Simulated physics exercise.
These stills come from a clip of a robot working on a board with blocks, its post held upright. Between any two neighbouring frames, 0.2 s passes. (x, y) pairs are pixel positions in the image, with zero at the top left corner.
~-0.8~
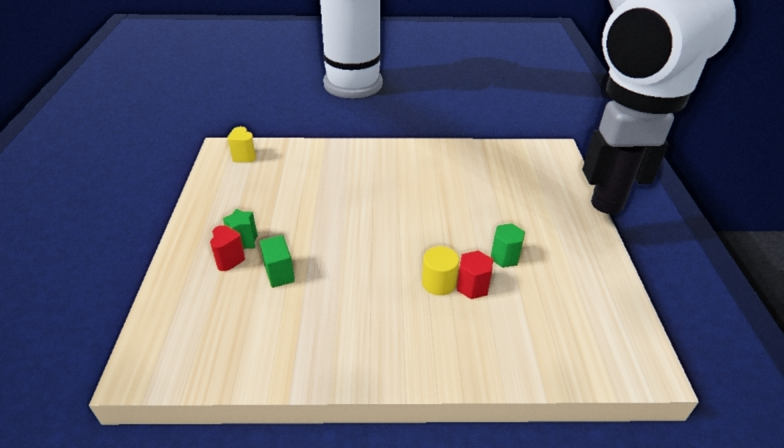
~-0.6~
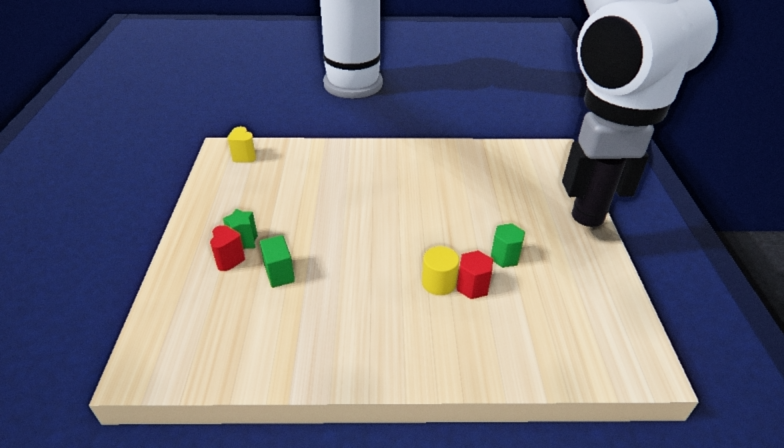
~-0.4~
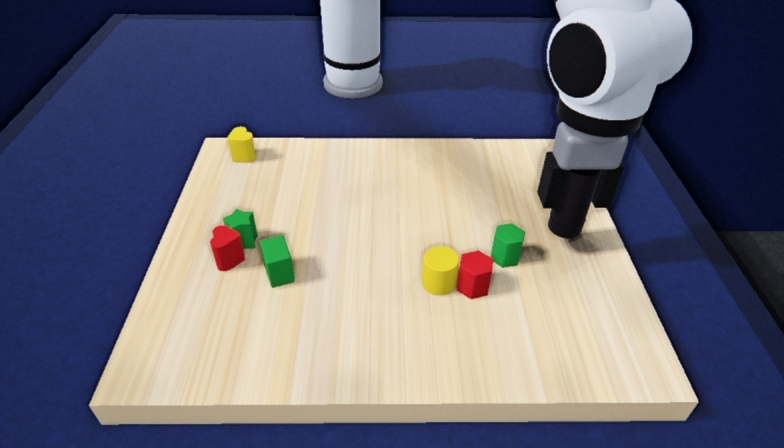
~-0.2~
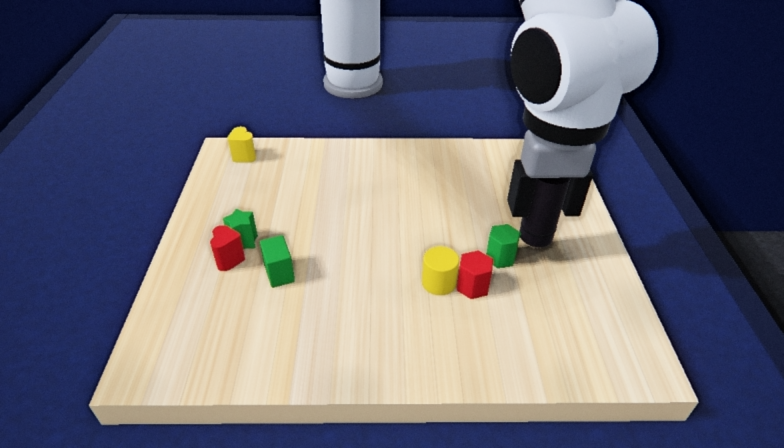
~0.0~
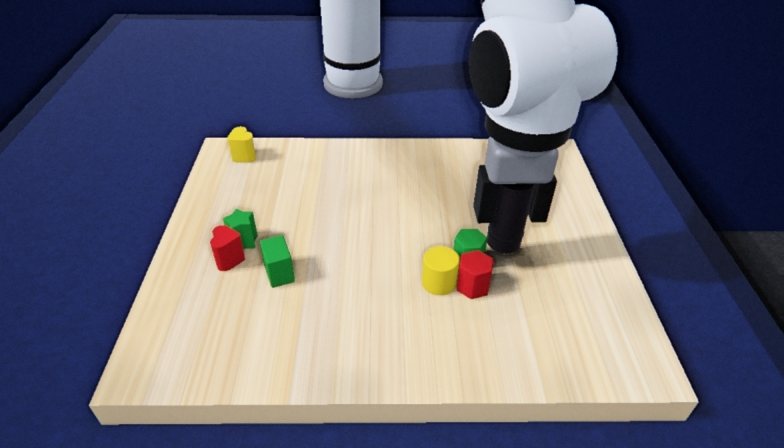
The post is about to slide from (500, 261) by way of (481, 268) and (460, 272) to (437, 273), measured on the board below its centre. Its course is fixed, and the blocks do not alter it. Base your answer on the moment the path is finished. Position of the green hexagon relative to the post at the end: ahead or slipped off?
The post still has it in front.
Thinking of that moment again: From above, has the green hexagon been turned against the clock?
No, I don't think so.
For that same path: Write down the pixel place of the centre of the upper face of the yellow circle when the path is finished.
If I read the scene right, the answer is (415, 267).
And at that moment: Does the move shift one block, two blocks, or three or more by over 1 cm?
I predict three or more.
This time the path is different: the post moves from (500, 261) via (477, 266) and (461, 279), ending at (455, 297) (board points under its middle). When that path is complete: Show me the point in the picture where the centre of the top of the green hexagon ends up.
If I read the scene right, the answer is (438, 239).
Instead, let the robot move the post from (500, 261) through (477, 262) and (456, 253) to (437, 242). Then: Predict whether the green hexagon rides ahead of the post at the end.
As far as I can tell, the green hexagon has dropped away to the side or behind.
The first path, step by step. Halfway along, post at (472, 253); yellow circle at (432, 261); green hexagon at (442, 237), turned 50° clockwise; red hexagon at (468, 269), turned 30° anticlockwise.
At the end, post at (438, 255); yellow circle at (415, 267); green hexagon at (413, 233), turned 85° clockwise; red hexagon at (464, 272), turned 50° anticlockwise.
